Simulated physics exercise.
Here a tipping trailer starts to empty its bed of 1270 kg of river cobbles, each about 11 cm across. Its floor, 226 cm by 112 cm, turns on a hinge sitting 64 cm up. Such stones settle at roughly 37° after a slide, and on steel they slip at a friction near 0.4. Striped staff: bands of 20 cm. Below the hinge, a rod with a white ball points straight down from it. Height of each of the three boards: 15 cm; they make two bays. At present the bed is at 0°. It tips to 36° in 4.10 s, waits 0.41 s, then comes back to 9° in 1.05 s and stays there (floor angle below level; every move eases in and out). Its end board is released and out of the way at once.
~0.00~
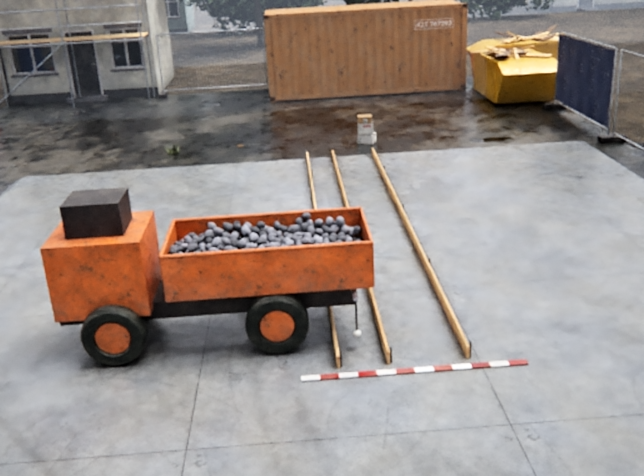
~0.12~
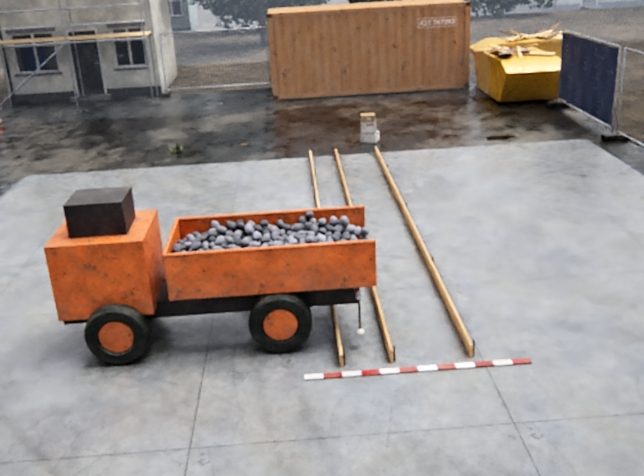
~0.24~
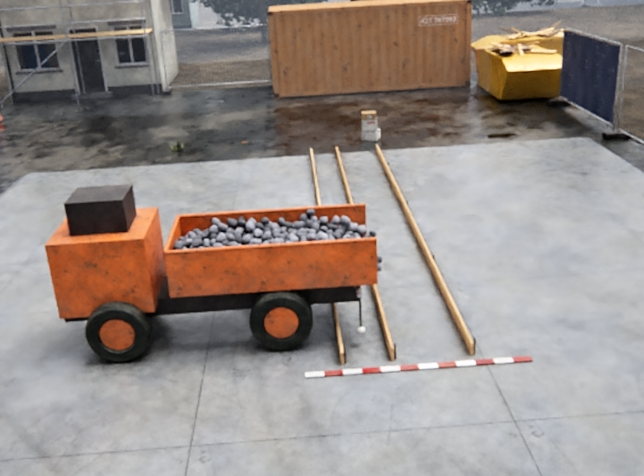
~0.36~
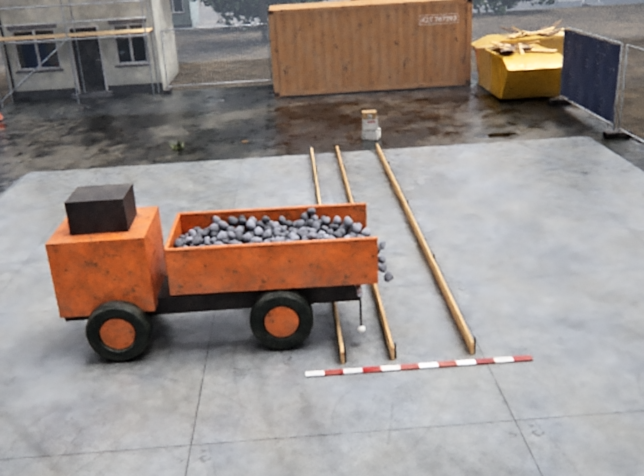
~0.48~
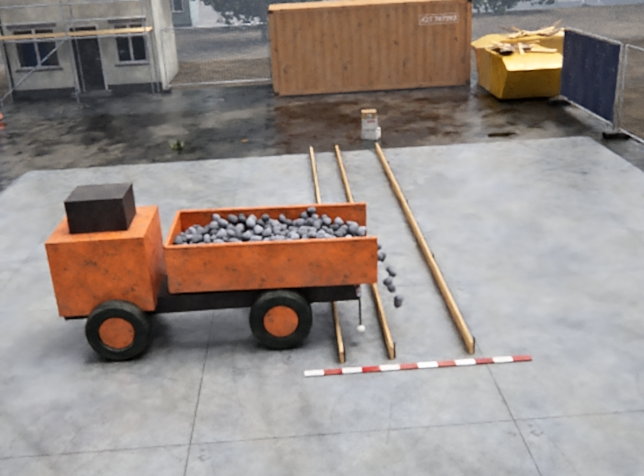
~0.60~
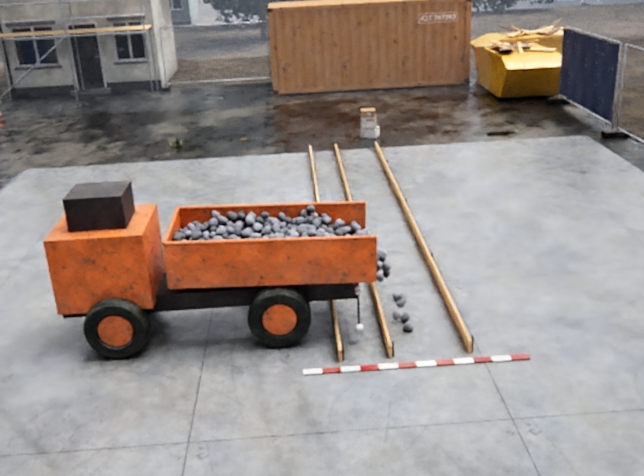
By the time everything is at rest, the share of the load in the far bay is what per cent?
Roughly 70 %.
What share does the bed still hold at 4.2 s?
Near 5 in a hundred.
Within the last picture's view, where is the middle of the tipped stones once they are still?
I'd point somewhere around (413, 302).
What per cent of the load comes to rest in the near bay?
15%, roughly.
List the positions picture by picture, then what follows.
The first picture shows lip at (373, 287), floor tilted 0°, highest stones at (265, 226).
In the second picture, the bed is at 0°, its lip at (377, 285); the top of the load is at (253, 225); the stones move at 0.1 m/s on average.
The third picture shows lip at (378, 283), floor tilted 0°, highest stones at (237, 225); the stones move at 0.1 m/s on average.
In the fourth picture, the bed is at 1°, its lip at (378, 283); the top of the load is at (237, 223); 1 % has left.
In the fifth picture, the bed is at 1°, its lip at (377, 282); the top of the load is at (237, 222); 2 % has left.
In the sixth picture, the bed is at 2°, its lip at (376, 281); the top of the load is at (236, 219); 3 % has left.
After 3.1 s the floor is at 30°; 55 % in the bed, 1 % in the near bay, 43 % in the far bay; the foremost stones are at (451, 299).
After 4.2 s the floor is at 36°; 6 % in the bed, 7 % in the near bay, 76 % in the far bay, 12 % past the last board; the foremost stones are at (517, 307).
After 6.0 s the floor is at 9°; 0 % in the bed, 14 % in the near bay, 71 % in the far bay, 15 % past the last board; the foremost stones are at (545, 320).
After 9.0 s the floor is at 9°; 0 % in the bed, 14 % in the near bay, 71 % in the far bay, 15 % past the last board; the foremost stones are at (545, 320).
